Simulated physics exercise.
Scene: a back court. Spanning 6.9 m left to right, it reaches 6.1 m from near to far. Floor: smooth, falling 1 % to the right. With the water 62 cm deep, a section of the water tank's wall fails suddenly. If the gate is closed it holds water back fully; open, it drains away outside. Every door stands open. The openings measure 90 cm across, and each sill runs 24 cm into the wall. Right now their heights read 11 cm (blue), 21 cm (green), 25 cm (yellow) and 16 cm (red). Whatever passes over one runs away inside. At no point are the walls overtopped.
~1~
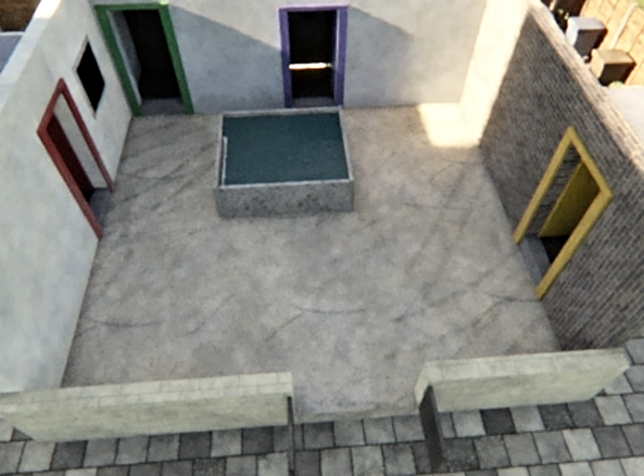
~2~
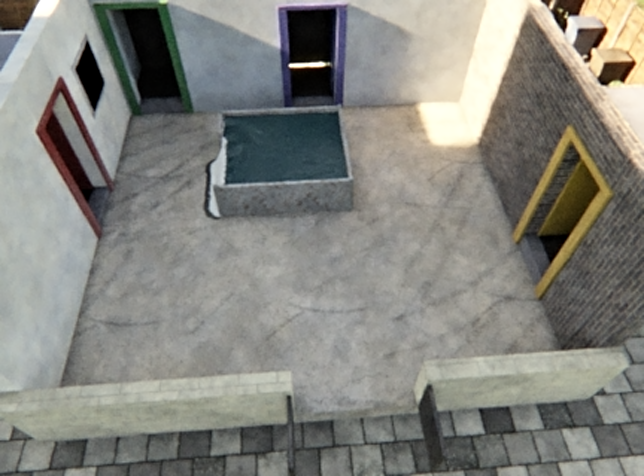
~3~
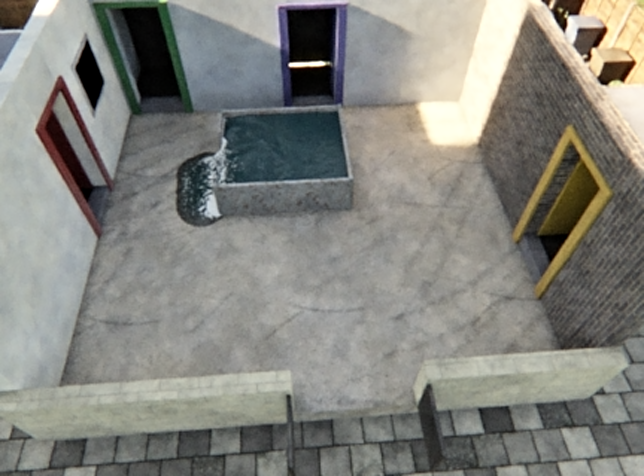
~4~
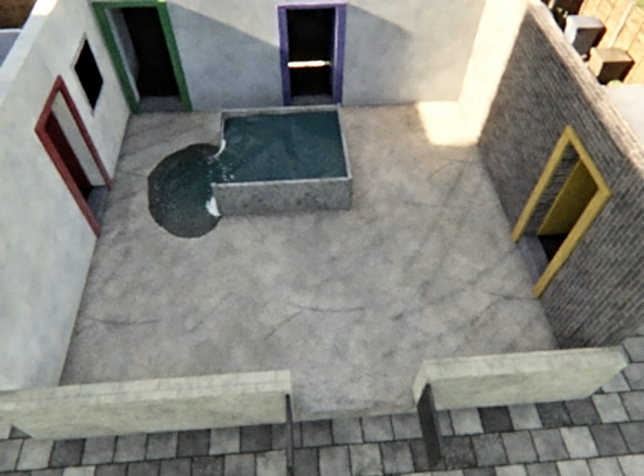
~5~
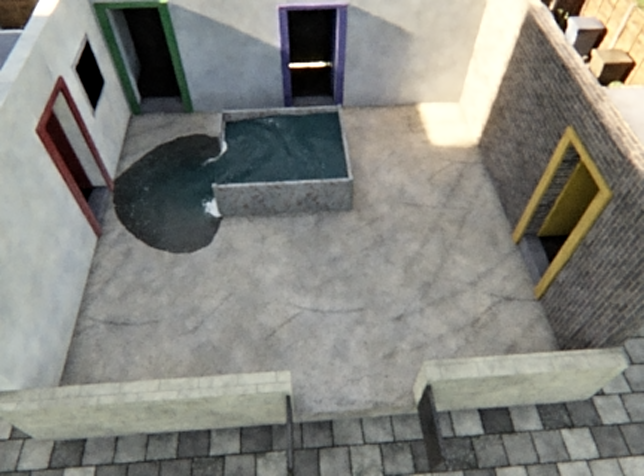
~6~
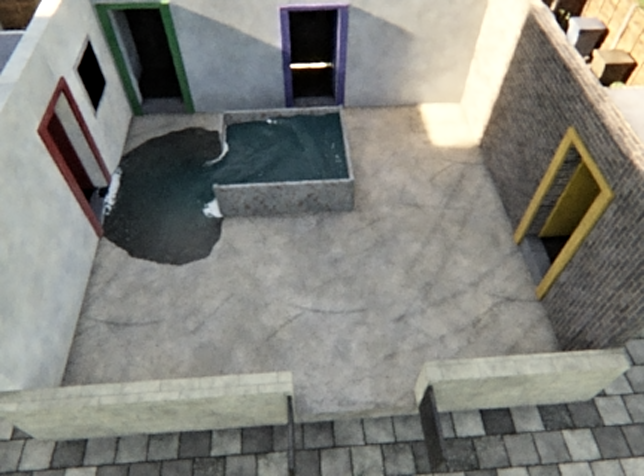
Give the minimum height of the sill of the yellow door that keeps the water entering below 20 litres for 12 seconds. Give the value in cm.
Minimum height: About 7 cm.
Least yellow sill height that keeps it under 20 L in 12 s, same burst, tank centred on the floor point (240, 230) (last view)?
Then close to 9.0 cm.
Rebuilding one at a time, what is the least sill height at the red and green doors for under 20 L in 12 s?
Some 30 cm for red, some 20 cm for green.
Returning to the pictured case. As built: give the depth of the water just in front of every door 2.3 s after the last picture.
Blue door 0 cm, green door 23 cm, yellow door 0 cm, red door 24 cm.
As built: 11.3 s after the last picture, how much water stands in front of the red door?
Lab note: Depth approx. 4.5 cm.
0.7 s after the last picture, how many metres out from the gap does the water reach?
Close to 3.0 metres, I'd say.
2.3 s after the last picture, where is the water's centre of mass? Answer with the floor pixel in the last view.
(214, 197) or so.
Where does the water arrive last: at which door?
The yellow one comes last.
Then, 0.7 s after the last picture water covers 15 % of the floor, deepest (34 cm) near (109, 204); it has not reached the yellow door.
Then, 2.3 s after the last picture water covers 30 % of the floor, deepest (28 cm) near (132, 119); it has not reached the yellow door.
Then, 11.3 s after the last picture water covers 95 % of the floor, deepest (10 cm) near (560, 352); 10 cm at the yellow door, 0 litres in over its 25 cm sill.
At the yellow door as built, the water peaked near 11 cm, 8.3 s after the last picture.
Run again over the same 12 s with other heights there, 28 litres in over 6.5 cm, 7 litres over 8.5 cm. The limit of 20 litres is kept from about 7 cm up.
